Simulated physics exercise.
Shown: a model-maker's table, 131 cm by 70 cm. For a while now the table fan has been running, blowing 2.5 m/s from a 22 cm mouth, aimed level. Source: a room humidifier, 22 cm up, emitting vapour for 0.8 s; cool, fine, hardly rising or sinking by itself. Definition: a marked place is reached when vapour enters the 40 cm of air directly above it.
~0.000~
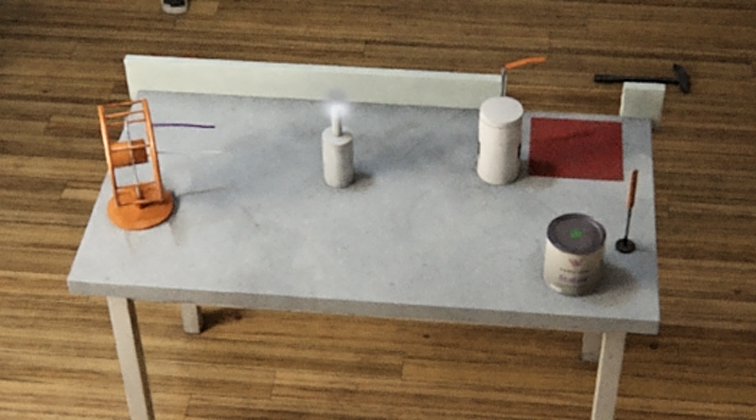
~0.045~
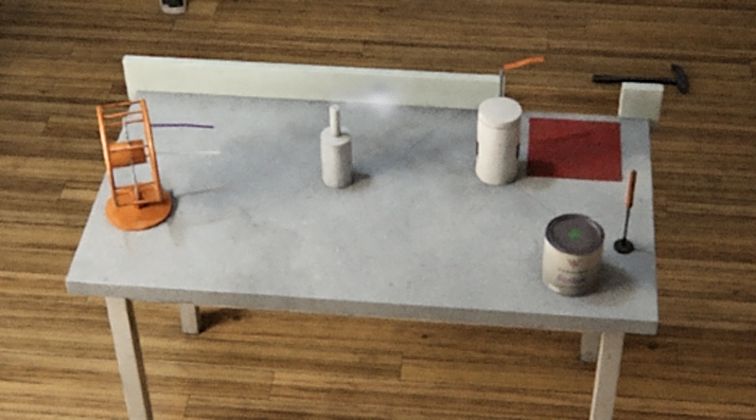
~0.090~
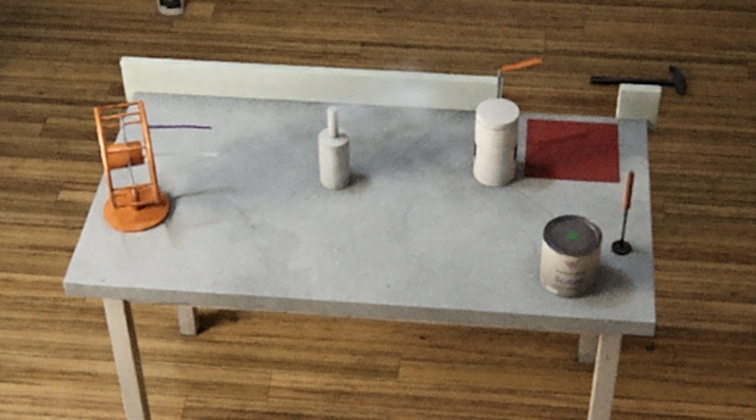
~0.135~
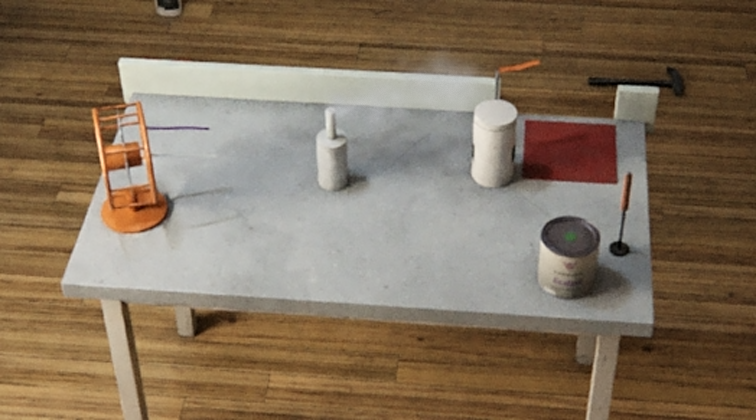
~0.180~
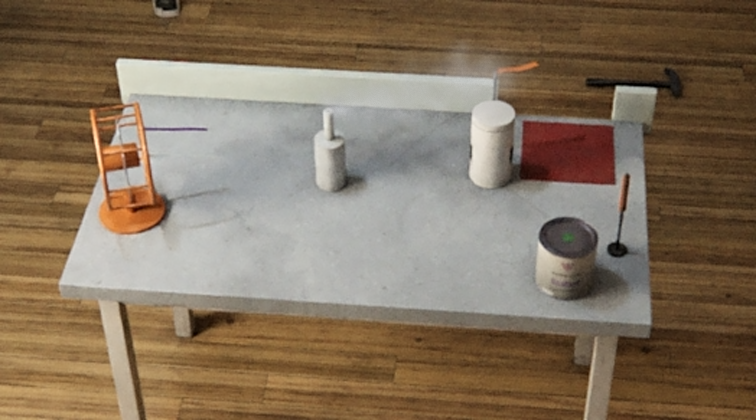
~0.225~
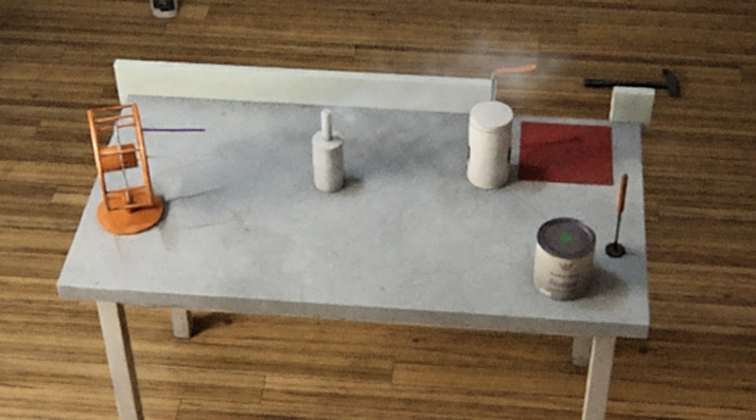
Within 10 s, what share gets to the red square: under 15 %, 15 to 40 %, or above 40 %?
Above 40 %.
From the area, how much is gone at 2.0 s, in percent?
90 per cent, roughly.
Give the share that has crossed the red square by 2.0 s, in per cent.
I'd put it at about 90 percent.
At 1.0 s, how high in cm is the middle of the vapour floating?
I'd put it at around 26 cm up.
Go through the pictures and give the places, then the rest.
In the first frame, the vapour is thickest near (336, 105), the room humidifier stands at (337, 120) and the table fan is at (131, 153).
In the second frame, the vapour is thickest near (378, 99) and the red square is centred on (574, 149).
In the third frame, the vapour is thickest near (401, 98) and reaches out to (433, 94), a ribbon ends at (541, 60) and a ribbon ends at (626, 209).
In the fourth frame, the vapour is thickest near (422, 95) and reaches out to (470, 87), the top of a tin is at (571, 236) and the top of a jar is at (496, 112).
In the fifth frame, the vapour is thickest near (432, 91) and reaches out to (501, 75).
In the sixth frame, the vapour is thickest near (446, 89) and reaches out to (535, 66), a ribbon ends at (535, 66) and a ribbon ends at (620, 212).
By 1.0 s, 31 % is gone from the area; 82 % has passed over the red square, and the middle of the rest is near (623, 53).
By 2.0 s, 91 % is gone from the area; 87 % has passed over the red square.
By 4.0 s, 99 % is gone from the area; 88 % has passed over the red square.
By 10.0 s, 100 % is gone from the area; 88 % has passed over the red square.
